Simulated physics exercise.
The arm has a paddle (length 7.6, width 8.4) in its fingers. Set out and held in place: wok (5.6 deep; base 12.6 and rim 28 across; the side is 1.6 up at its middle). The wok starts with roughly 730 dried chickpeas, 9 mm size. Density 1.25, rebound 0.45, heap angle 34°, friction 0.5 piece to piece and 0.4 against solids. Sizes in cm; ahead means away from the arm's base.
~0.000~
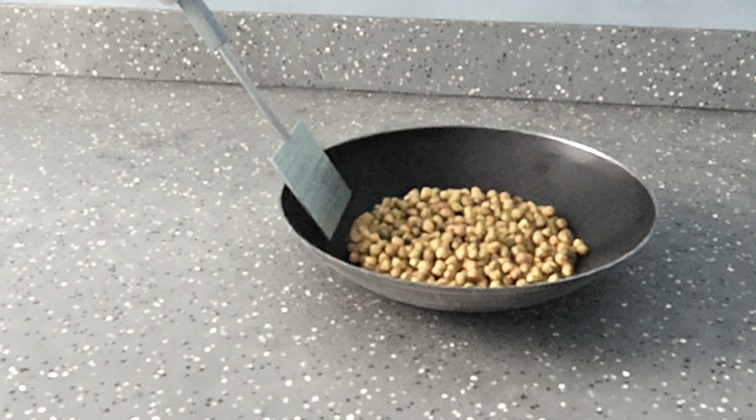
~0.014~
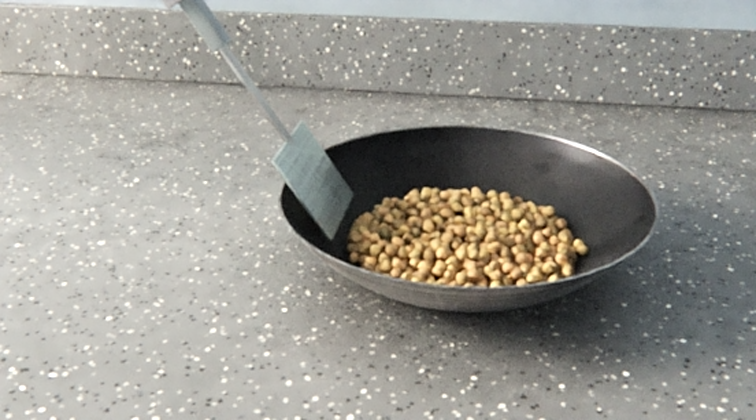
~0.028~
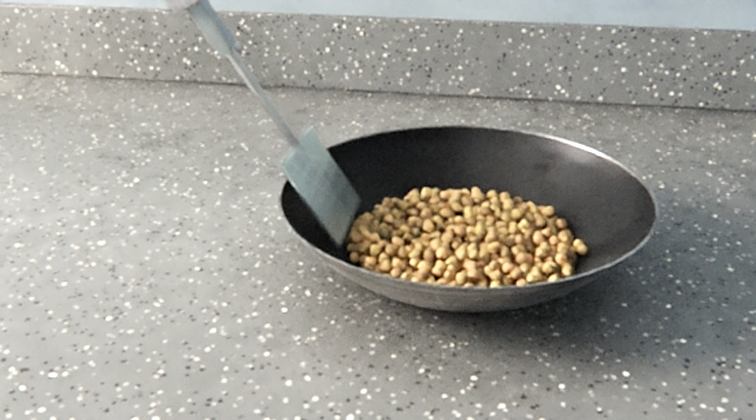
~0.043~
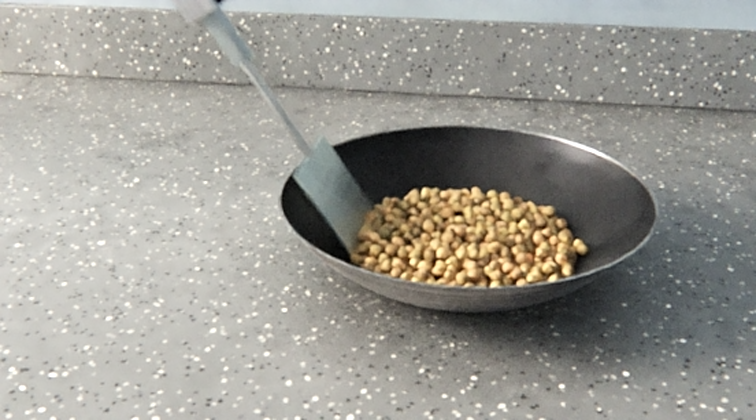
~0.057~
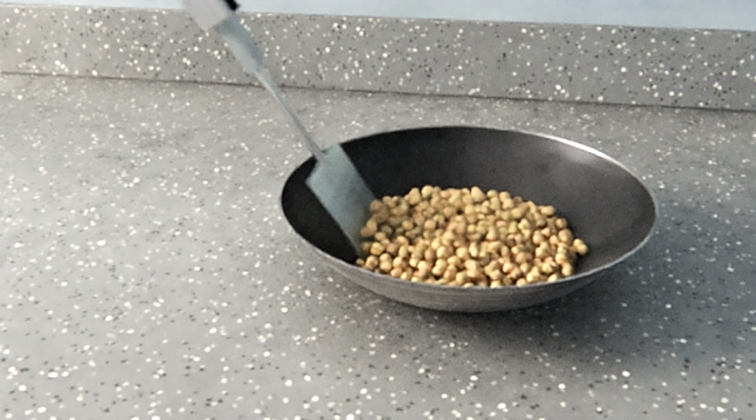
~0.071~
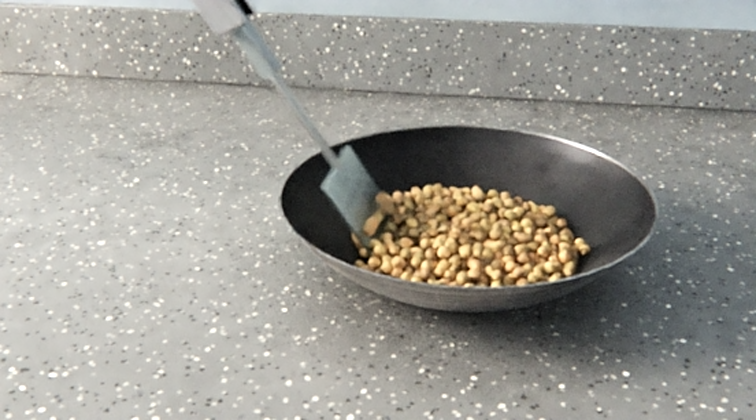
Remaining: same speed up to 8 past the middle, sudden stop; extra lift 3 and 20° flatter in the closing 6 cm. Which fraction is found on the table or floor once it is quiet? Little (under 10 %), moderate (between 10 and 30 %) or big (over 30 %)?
A little share, under 10 %, ends on the table or floor.
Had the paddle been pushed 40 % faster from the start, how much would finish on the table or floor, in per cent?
Then about 20 per cent.
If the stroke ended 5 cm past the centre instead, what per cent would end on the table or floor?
It would be near 0 per cent.
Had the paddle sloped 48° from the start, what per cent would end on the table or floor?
In that case some 5 per cent.
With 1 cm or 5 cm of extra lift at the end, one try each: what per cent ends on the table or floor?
Some 5 and 10 per cent.
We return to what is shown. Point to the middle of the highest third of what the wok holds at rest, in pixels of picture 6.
Near (582, 230).
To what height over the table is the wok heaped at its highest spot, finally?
About 5.5 cm.
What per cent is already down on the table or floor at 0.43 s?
Some 5 per cent.
By 0.14 s, sloping 57°, highest piece 7 above the table; 733 in the wok.
By 0.20 s, sloping 50°, highest piece 7 above the table; 733 in the wok.
By 0.43 s, sloping 37°, highest piece 7 above the table; 689 in the wok, 38 on the table or floor, 6 on the blade or in flight.
By 1.48 s, sloping 37°, highest piece 6 above the table; 687 in the wok, 46 on the table or floor.
Final count, 687 in the wok, 46 on the table or floor. That is 6 % on the table or floor.
